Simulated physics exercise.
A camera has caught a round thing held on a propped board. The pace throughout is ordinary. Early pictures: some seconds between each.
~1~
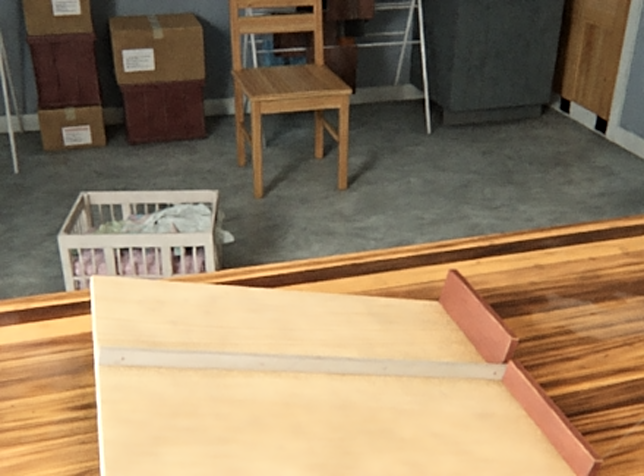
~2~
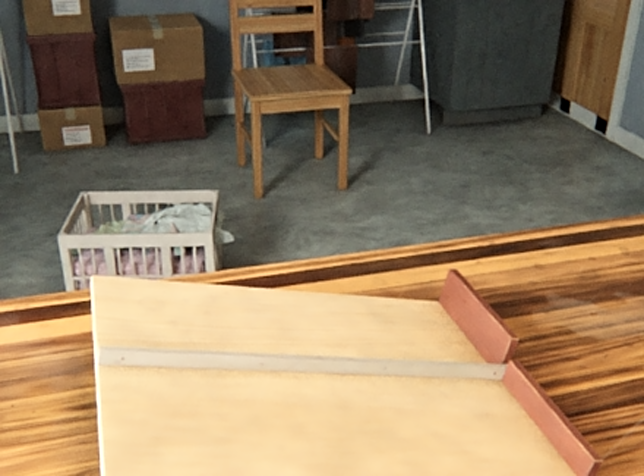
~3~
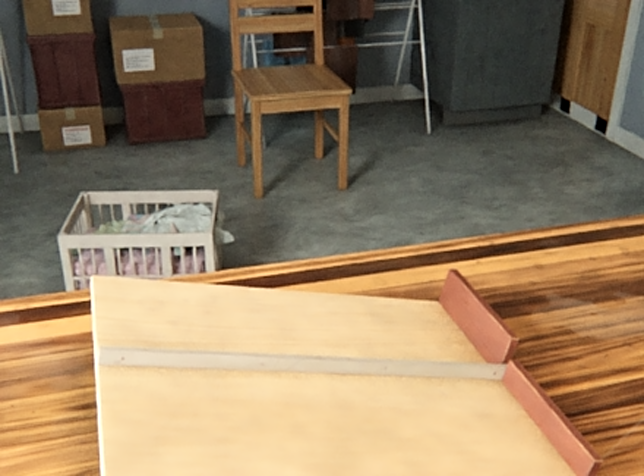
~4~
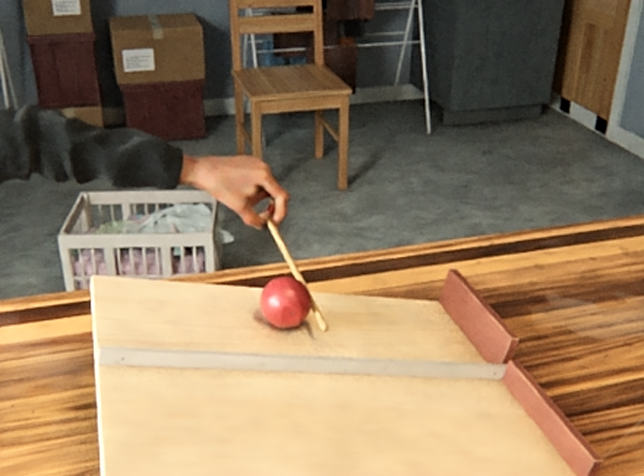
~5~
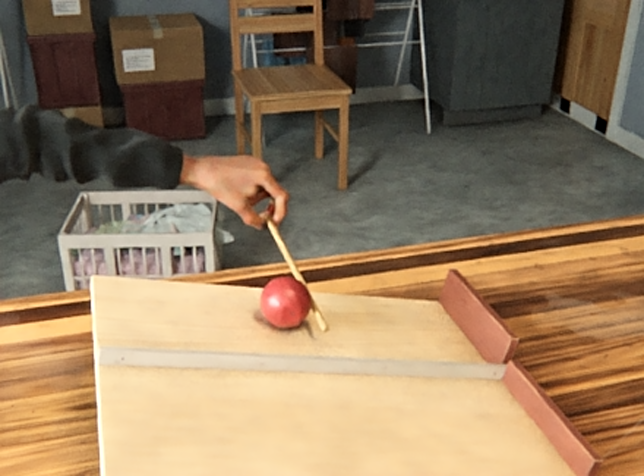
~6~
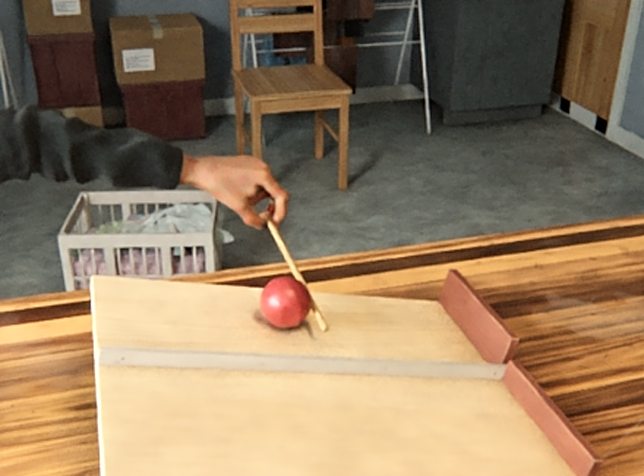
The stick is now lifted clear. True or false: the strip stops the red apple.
True.
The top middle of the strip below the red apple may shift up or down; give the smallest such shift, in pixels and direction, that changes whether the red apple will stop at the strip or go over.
About 24 pixels, downward.
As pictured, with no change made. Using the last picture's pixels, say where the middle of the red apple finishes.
You'll find it close to (452, 315).
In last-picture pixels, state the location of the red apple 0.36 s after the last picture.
(345, 307).
Then, 0.36 s later than the last frame, red apple rolling on the board near (346, 307).
When it is over, the red apple stops on the board, near (452, 315).
